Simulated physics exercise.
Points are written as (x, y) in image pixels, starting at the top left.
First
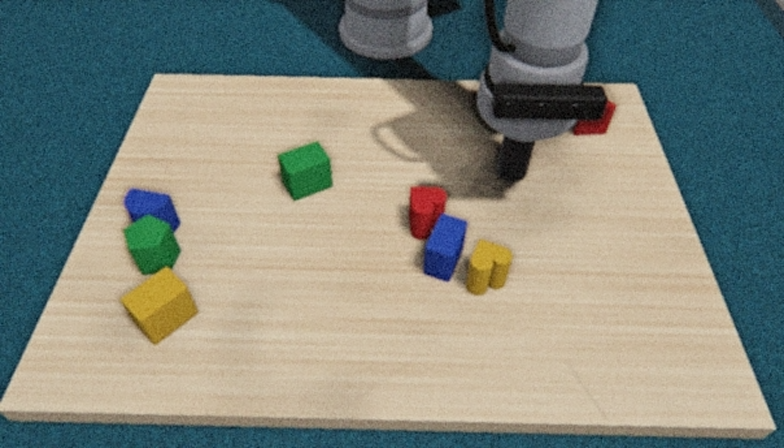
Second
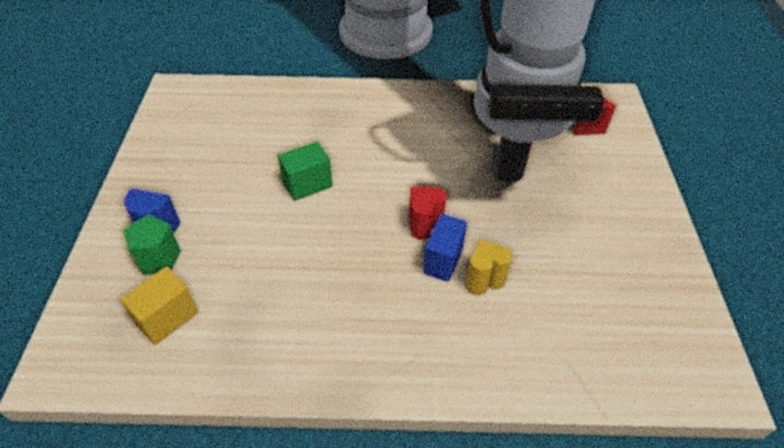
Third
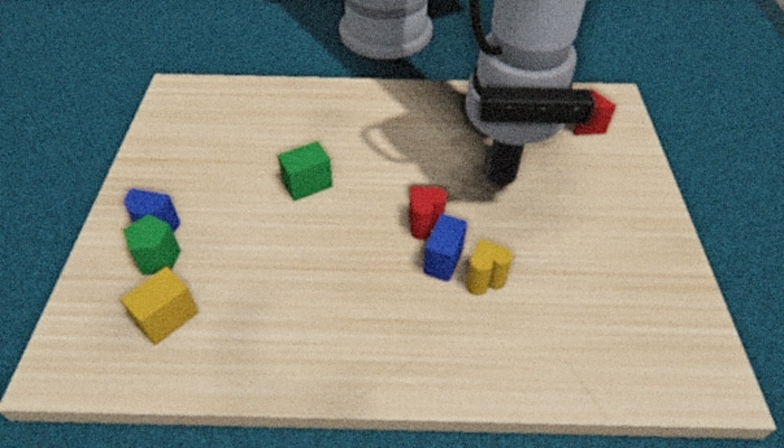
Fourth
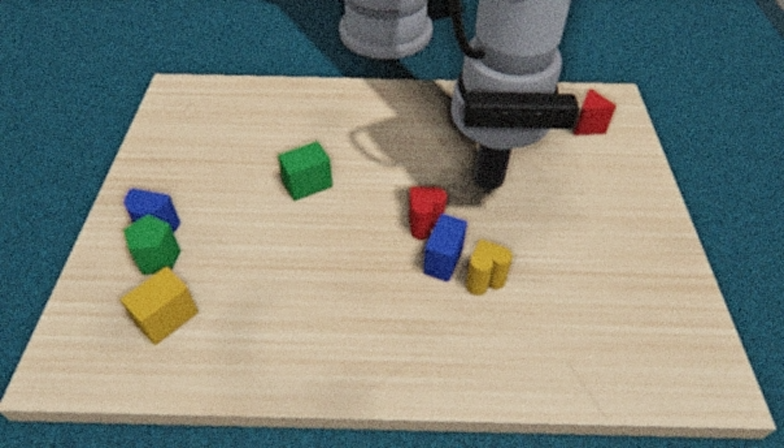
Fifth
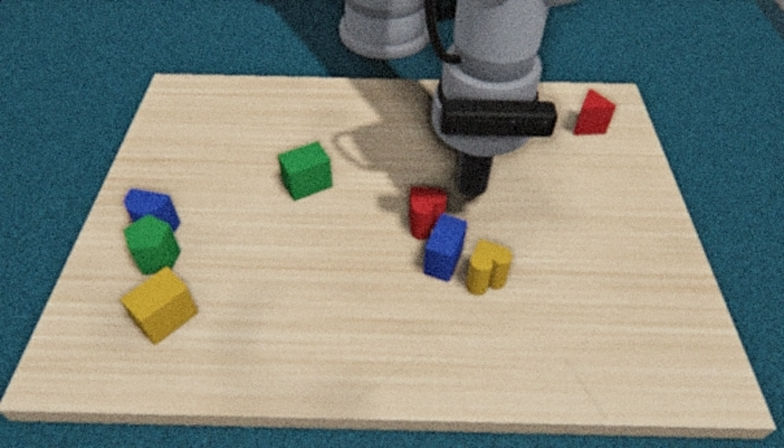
A robot arm moved its black post a short way left and slightly down over a wooden board, nearing the red heart-shaped block and blue block, while all the colored blocks stayed still.
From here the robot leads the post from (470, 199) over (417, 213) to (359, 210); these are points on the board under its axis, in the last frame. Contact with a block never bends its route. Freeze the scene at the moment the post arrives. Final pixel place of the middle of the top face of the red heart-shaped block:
When the path ends, it will be at (392, 214).
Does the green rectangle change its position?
Going by the path, no.
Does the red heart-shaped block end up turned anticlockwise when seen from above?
Going by the path, yes.
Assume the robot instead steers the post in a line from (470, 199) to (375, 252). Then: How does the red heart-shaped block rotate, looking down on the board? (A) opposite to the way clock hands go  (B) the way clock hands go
B (the way clock hands go)
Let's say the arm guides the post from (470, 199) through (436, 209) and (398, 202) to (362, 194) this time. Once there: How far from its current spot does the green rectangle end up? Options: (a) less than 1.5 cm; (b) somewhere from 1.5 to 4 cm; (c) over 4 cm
Choice a: Less than 1.5 cm.
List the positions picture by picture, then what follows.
Post tip (511, 173); block tops, green rectangle (304, 157); red heart-shaped block (426, 198); blue rectangle (447, 234), in the first frame.
Post (509, 174); blocks unchanged, in the second frame.
Post (501, 176); blocks unchanged, in the third frame.
Post (489, 180); blocks unchanged, in the fourth frame.
Post (472, 187); green rectangle (304, 157); red heart-shaped block (426, 198); blue rectangle (447, 234), in the fifth frame.
The first path, step by step. One third of the way, post (436, 198); red heart-shaped block (417, 203).
Two thirds of the way, post (398, 202); red heart-shaped block (393, 214), turned 55° anticlockwise.
At the end, post (359, 198); green rectangle in place; red heart-shaped block (392, 214), turned 55° anticlockwise; blue rectangle in place.
